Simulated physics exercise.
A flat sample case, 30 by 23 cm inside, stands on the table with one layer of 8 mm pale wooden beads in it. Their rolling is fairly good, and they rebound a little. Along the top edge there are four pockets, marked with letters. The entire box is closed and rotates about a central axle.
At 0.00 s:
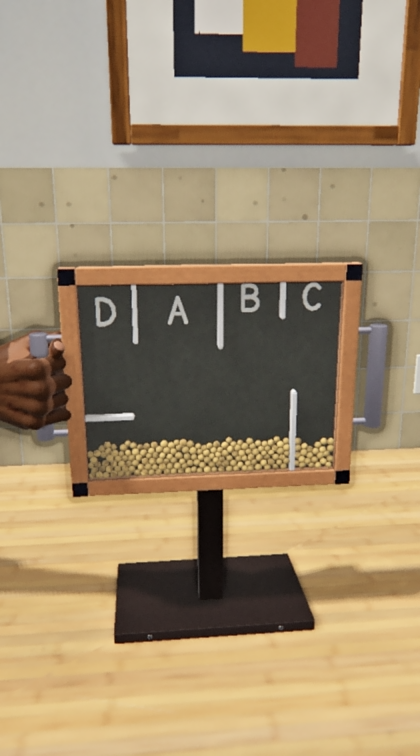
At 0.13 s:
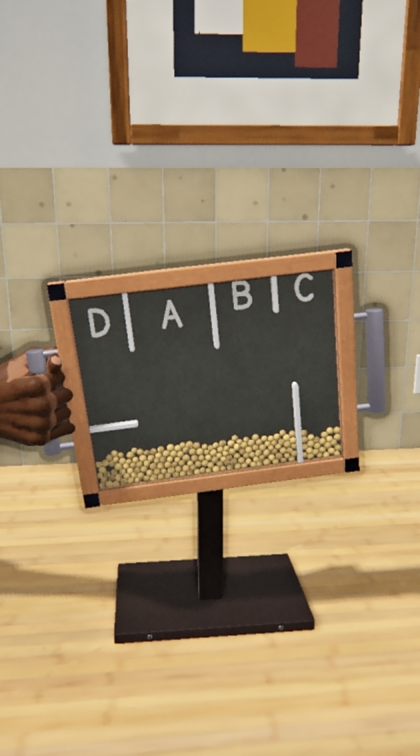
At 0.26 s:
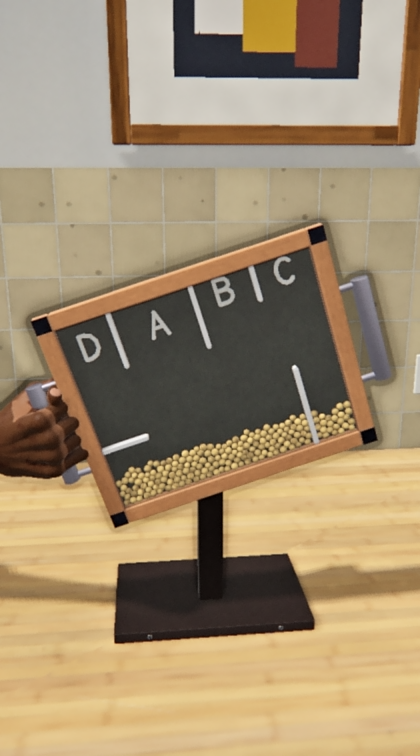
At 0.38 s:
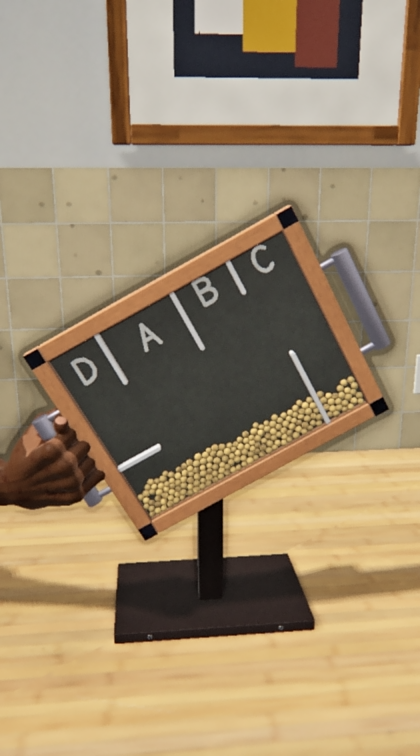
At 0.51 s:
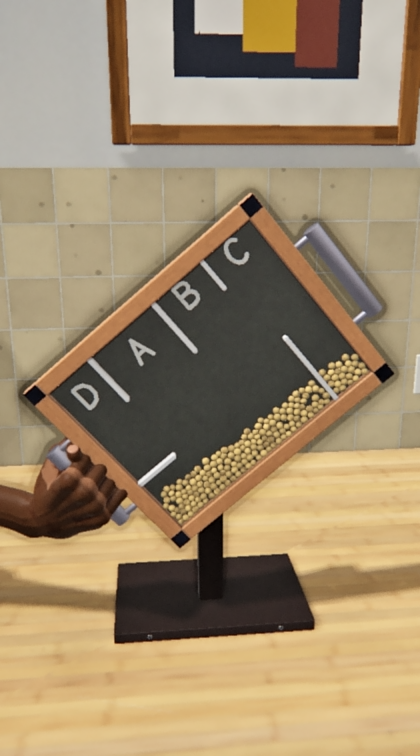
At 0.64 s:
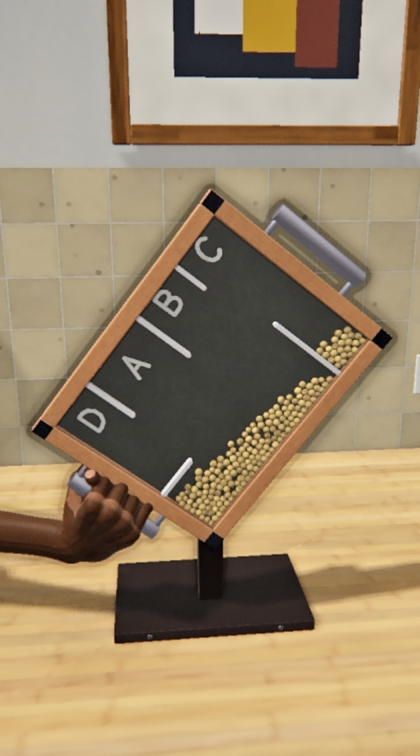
To begin with, a dark, wood-framed case marked D, A, B and C stands level on a stand, pale beads lying along its bottom. A hand on the left handle turns it steadily anticlockwise, raising its right side. The beads shift into a steep slope, some remaining behind the right-hand divider.
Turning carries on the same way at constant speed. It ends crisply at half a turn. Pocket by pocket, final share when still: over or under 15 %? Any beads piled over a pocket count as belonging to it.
Outcome: Pocket A: I expect it to beat the mark, pocket B: I expect it to fall behind the mark, pocket C: I expect it to fall behind the mark, pocket D: I expect it to beat the mark.
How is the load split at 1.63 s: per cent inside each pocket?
Pocket A: 0; pocket B: 5; pocket C: 5; pocket D: 30.
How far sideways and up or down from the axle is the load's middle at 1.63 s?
It sits about 7 cm right and about 6 cm below the axle.
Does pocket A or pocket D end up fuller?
By the end, pocket D holds more.
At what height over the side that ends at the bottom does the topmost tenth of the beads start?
Somewhere near 11 cm, I'd say.
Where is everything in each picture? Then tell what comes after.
The first frame shows level, about 180 beads; beads centred (207, 457); top one (128, 444); A (178, 310), B (251, 298), C (312, 297), D (106, 312); walls (291, 471) to (294, 392), (83, 418) to (132, 417).
The second frame shows turned 5° anticlockwise; beads centred (215, 457); top one (337, 431).
The third frame shows turned 17° anticlockwise; beads centred (231, 455); top one (347, 405).
The fourth frame shows turned 28° anticlockwise; beads centred (244, 450); top one (351, 380).
The fifth frame shows turned 40° anticlockwise; beads centred (254, 445); top one (355, 357).
The sixth frame shows turned 52° anticlockwise; beads centred (260, 442); top one (348, 330); A (134, 365), B (169, 301), C (208, 250), D (94, 419); partition tips (133, 415), (189, 355), (204, 288).
By 1.13 s it has turned 96°, the beads' middle is 8 cm right of and 5 cm below the axle; inside pockets, nothing yet.
By 2.12 s it has turned 180°, the beads' middle is 8 cm right of and 4 cm below the axle; inside pockets, A 15 %, B 5 %, C 5 %, D 35 %.
At rest by 3.6 s, A 30 %, B 5 %, C 5 %, D 45 %, caught on other walls 10 %.
